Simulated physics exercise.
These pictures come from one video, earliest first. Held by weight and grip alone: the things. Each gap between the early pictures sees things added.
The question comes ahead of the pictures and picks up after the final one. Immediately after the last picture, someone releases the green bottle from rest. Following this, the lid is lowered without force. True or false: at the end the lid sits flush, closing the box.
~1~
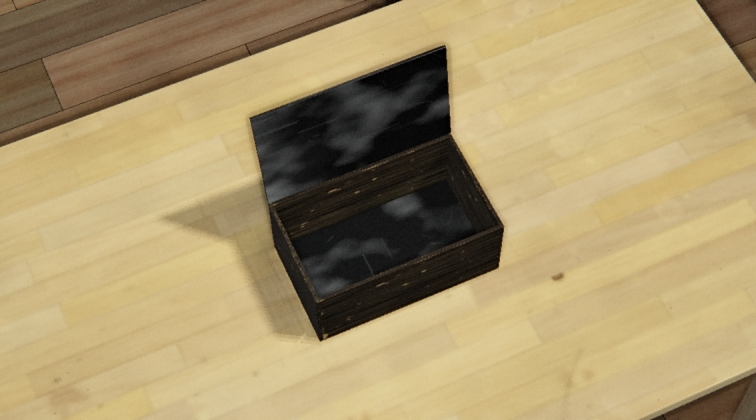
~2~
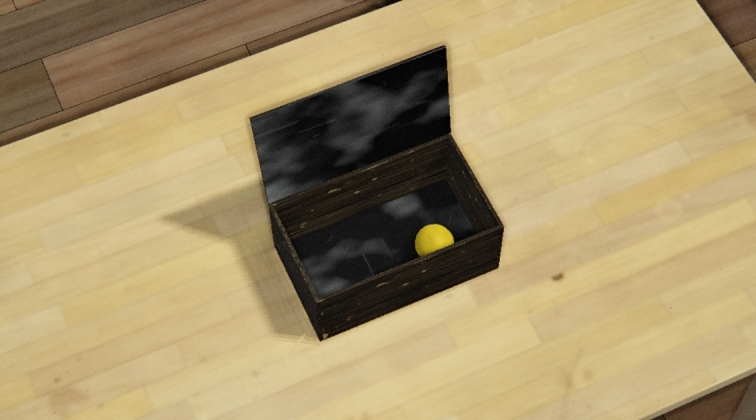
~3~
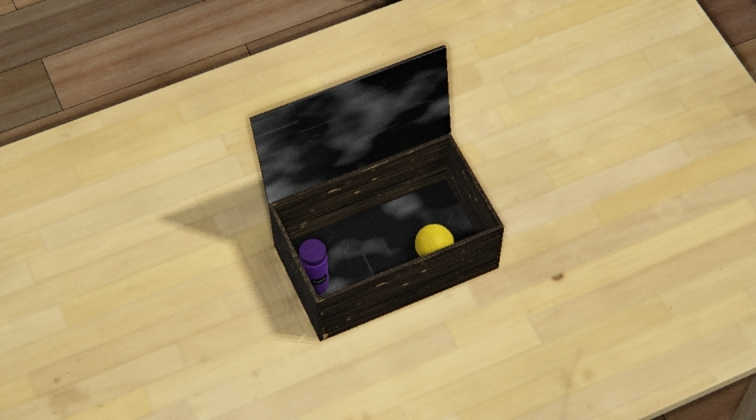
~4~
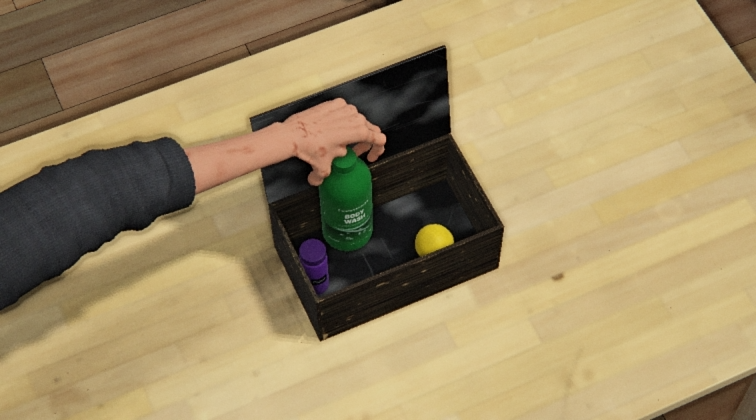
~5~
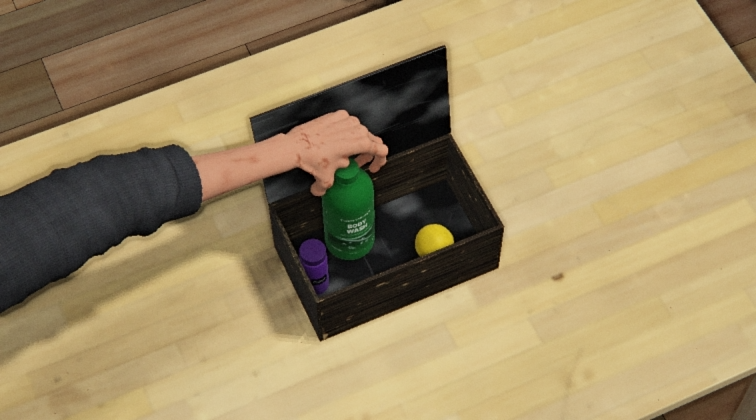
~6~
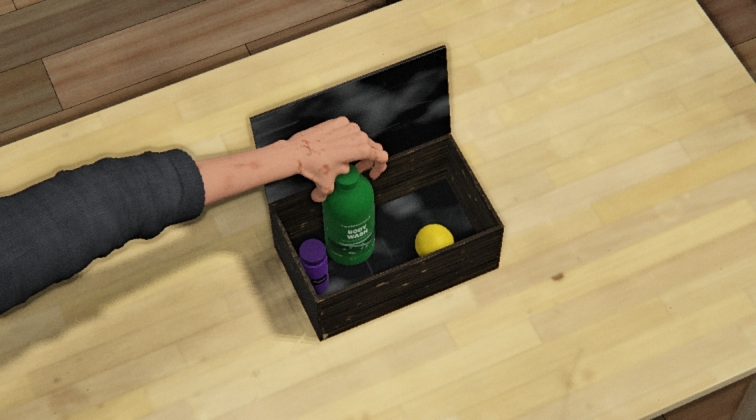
False, a gap remains.
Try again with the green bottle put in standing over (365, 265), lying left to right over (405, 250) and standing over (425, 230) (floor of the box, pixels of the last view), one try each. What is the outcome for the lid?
Lid, in order: Held open, fully down, held open.
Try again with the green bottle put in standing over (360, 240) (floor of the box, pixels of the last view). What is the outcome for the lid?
The lid remains open a bit this time.
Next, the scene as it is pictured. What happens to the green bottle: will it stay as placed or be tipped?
Observation: The green bottle tilts over.
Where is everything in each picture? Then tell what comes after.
In the first picture, the last thing is not in view yet.
In the second picture, the last thing is not in view yet.
In the third picture, the last thing is not in view yet; purple shaker (314, 267).
The fourth picture shows still above its spot; green bottle (346, 195); purple shaker (314, 267).
The fifth picture shows still above its spot; green bottle (348, 205); purple shaker (314, 267).
The sixth picture shows in place under the hand; green bottle (349, 211); purple shaker (314, 267).
Then, 1.30 s after the last picture, lid 78° above the rim.
Then, 2.10 s after the last picture, lid 52° above the rim; green bottle tipped 11° from how it was near (354, 219).
Then, 2.60 s after the last picture, lid 26° above the rim; green bottle tipped 36° from how it was near (367, 245).
At rest, lid 26° above the rim; tipped over in the box, green bottle; the other 2 in place. Seen from the same camera at the end, green bottle near (367, 245).
